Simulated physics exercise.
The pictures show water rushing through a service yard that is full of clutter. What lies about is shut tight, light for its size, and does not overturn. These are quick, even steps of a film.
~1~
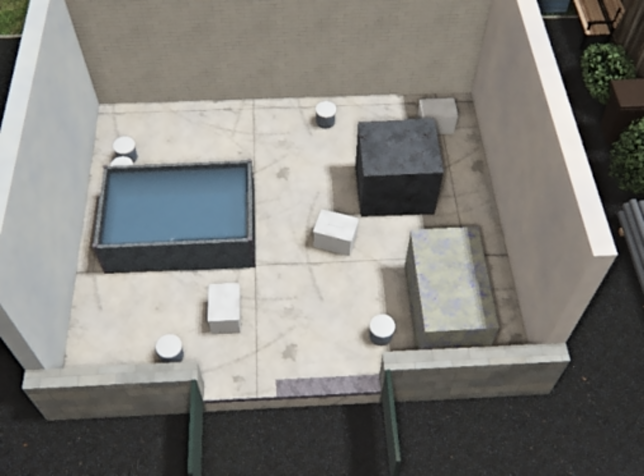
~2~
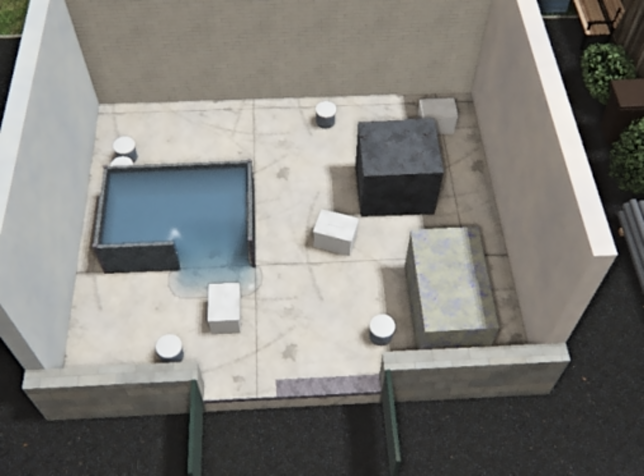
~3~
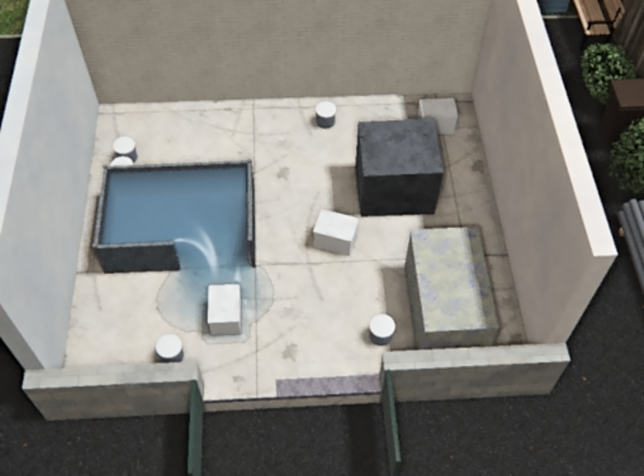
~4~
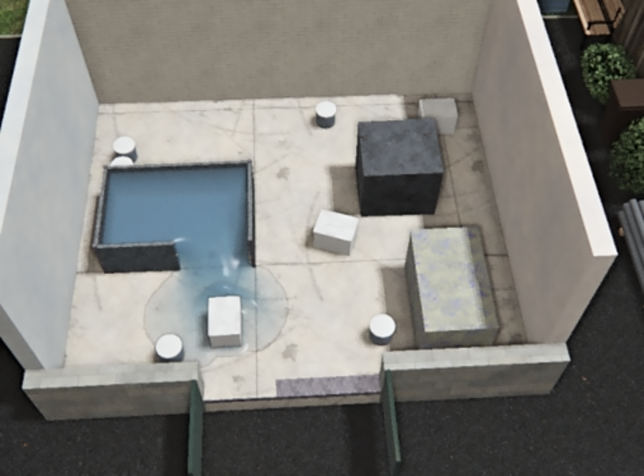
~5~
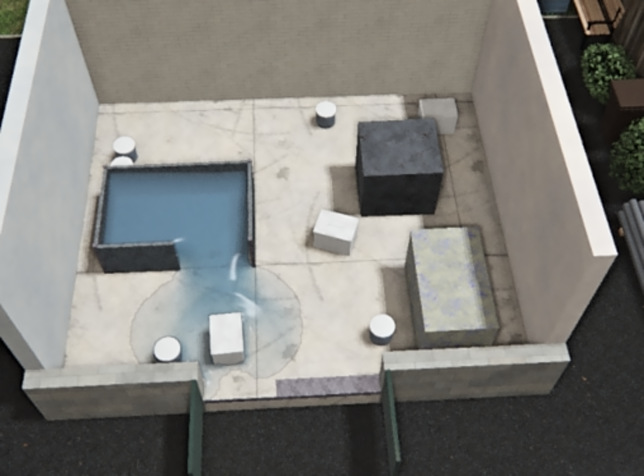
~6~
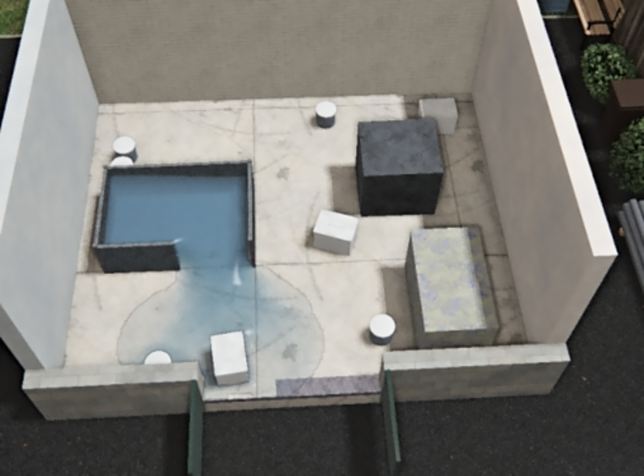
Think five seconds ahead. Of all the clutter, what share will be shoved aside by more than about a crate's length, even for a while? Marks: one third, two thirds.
It is not even a third.
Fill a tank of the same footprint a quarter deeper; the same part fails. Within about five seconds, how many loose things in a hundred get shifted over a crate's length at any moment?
I make it 20 per cent.
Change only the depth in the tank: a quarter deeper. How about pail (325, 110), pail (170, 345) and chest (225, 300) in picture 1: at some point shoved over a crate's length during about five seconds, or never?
As listed: No, that far or more, shifted that much.
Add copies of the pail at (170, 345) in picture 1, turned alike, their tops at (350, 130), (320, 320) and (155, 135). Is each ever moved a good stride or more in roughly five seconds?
One after the other: Never so far, shifted that much, under that.
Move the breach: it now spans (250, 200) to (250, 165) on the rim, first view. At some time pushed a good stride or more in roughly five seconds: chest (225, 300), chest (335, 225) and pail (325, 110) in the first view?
In turn: Not that far, shifted that much, moved that far.
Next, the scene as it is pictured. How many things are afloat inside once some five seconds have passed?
It comes to 0.
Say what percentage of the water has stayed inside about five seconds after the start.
Close to 54 %.
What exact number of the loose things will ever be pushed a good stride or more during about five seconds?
The number is 2.
A moment on, 2 of 8 are well off their spots; 1 afloat.
Next, 2 of 8 are well off their spots; 0 afloat.
Later, 2 of 8 are well off their spots; 0 afloat.
In the end, 1 of 8 are well off their spots, and 2 have been at some point; 0 afloat.
